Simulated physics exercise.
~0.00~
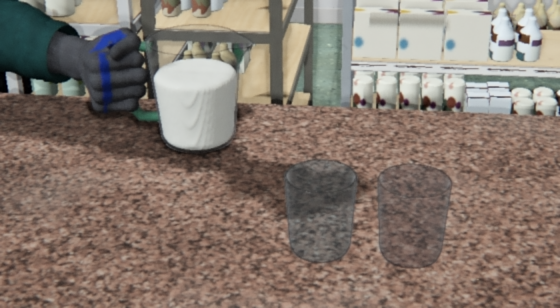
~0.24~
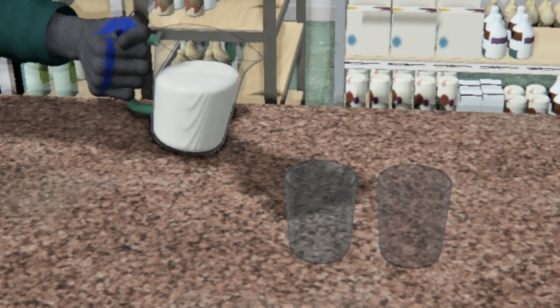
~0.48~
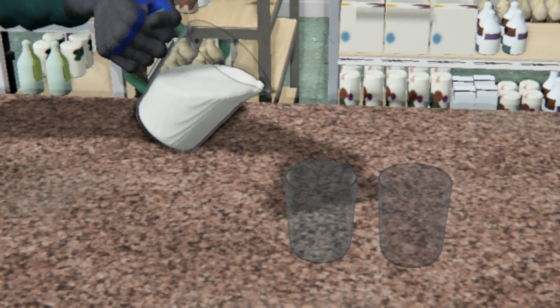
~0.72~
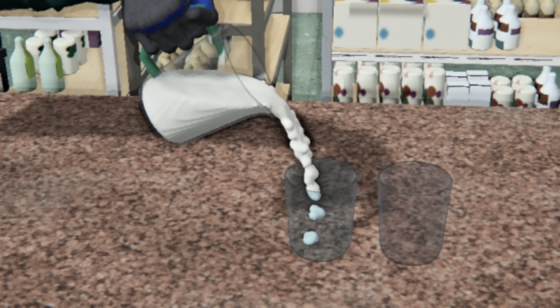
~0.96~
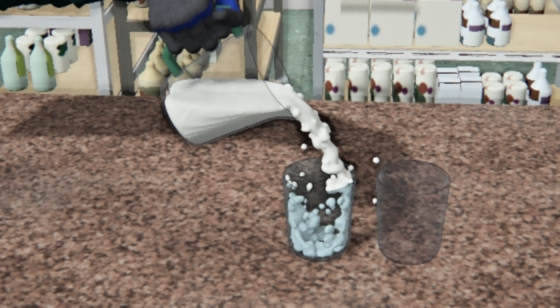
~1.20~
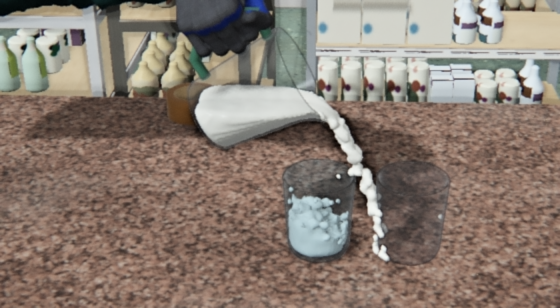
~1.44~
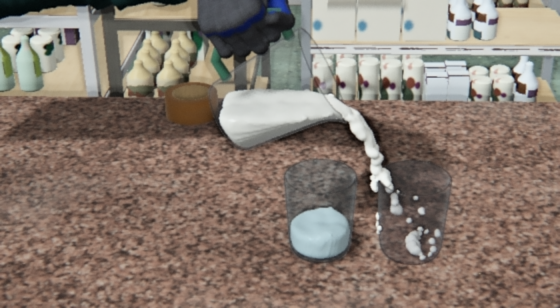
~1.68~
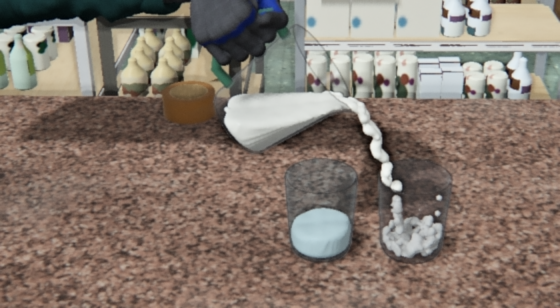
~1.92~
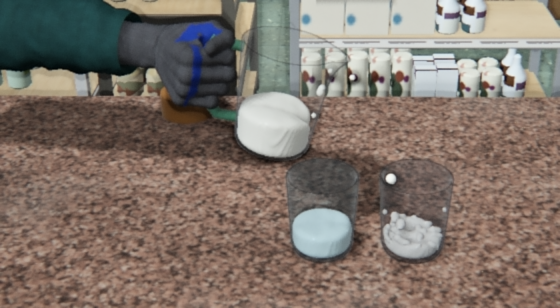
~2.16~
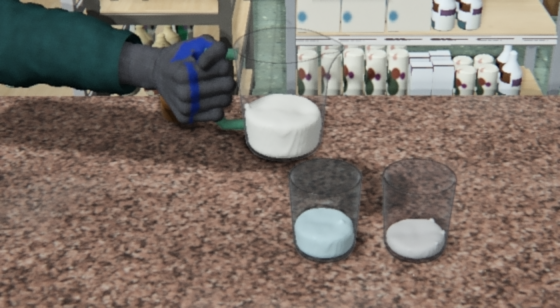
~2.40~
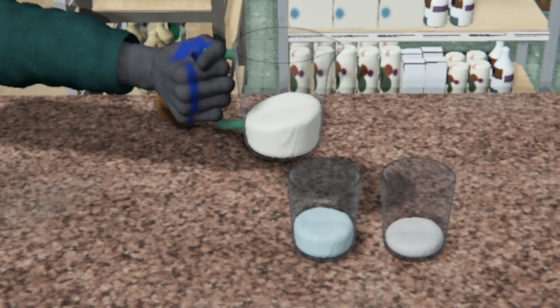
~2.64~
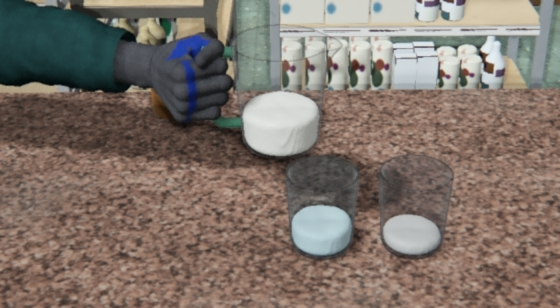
On a speckled stone worktop in front of shelves of bottles, a gloved hand tipped a pitcher and poured milk into the left glass, then moved right to the other before leveling it, leaving both glasses partly filled, the left slightly fuller.
